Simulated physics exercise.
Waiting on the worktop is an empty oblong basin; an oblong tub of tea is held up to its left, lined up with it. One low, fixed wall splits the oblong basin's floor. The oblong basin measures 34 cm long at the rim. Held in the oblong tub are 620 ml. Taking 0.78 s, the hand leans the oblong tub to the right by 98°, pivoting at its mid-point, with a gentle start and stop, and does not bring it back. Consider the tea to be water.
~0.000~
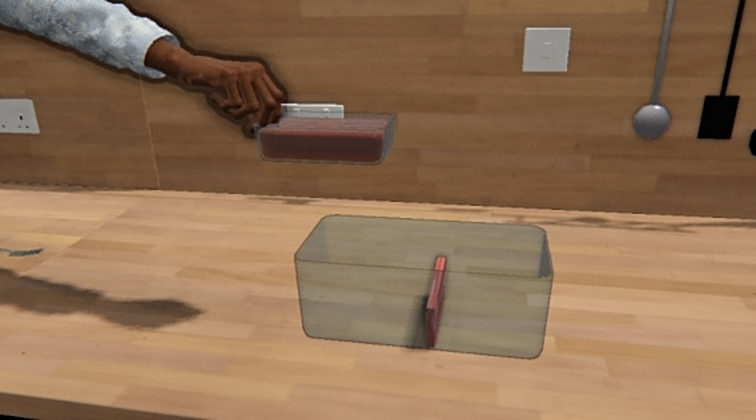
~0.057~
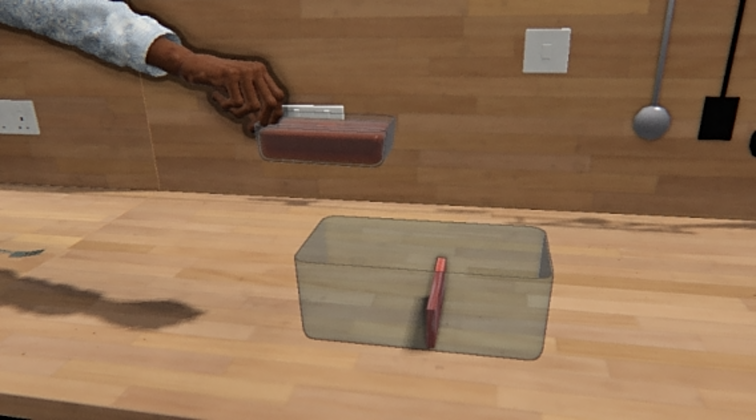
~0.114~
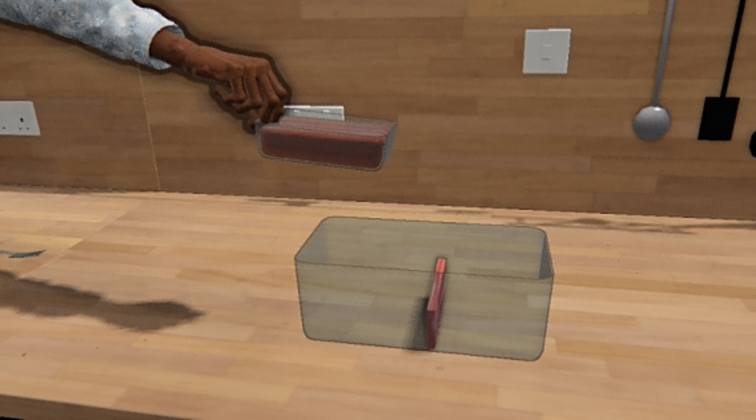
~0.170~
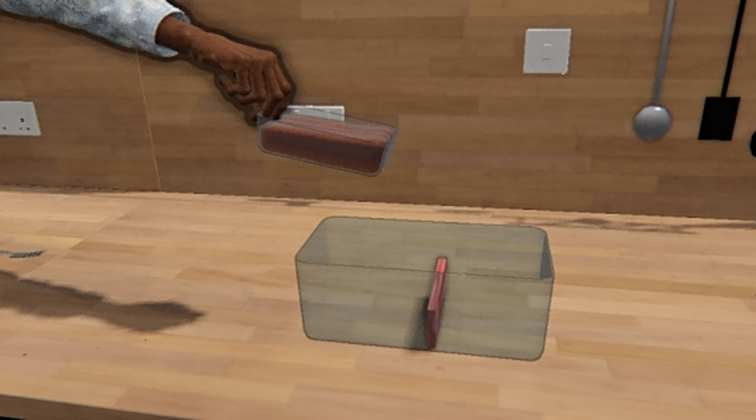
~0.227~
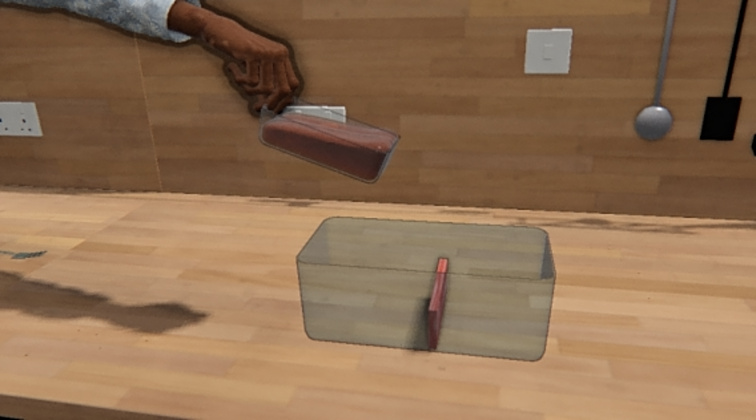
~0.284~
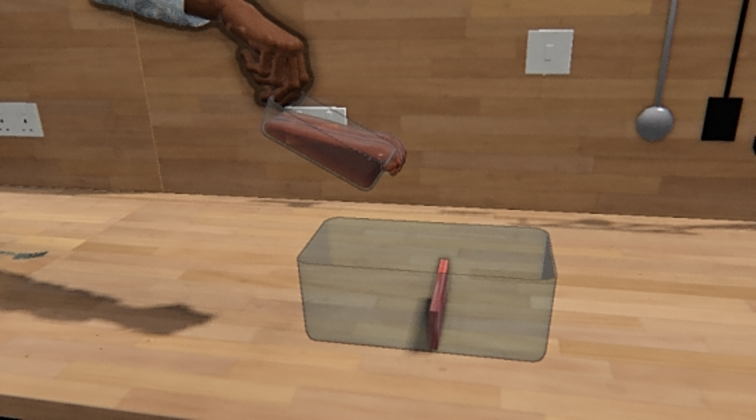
Hand gradually tilting a clear tub of reddish-brown tea to the right above an empty divided basin, tea edging over the rim.
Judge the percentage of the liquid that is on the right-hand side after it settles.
My estimate is 55 %.
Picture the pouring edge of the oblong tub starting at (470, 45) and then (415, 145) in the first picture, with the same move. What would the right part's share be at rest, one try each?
Respectively about 75 and 75 percent.
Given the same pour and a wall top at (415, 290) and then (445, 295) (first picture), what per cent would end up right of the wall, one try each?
I'd put it at about 80 per cent for the first and about 45 per cent for the second.
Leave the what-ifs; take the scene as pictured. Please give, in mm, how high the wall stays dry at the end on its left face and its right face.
For the left, around 52 mm; for the right, around 46 mm.
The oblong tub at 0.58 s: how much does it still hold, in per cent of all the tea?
Roughly 4 percent.
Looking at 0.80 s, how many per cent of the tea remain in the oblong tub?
0 per cent or thereabouts.
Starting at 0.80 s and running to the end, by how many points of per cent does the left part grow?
It comes to near 2 per cent.
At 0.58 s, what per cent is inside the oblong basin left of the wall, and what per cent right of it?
20 left and 42 right, roughly.
After 0.58 s the tilt is 83° and 4 per cent is still to pour, 19 is left of the wall and 41 right of it.
After 0.80 s the tilt is 98° and 0 per cent is still to pour, 40 is left of the wall and 55 right of it.
After 1.03 s the tilt is 98° and 0 per cent is still to pour, 42 is left of the wall and 55 right of it.
After 1.28 s the tilt is 98° and 0 per cent is still to pour, 42 is left of the wall and 55 right of it.
In the end 42 per cent lies left of the wall, 55 right of it and 3 outside.
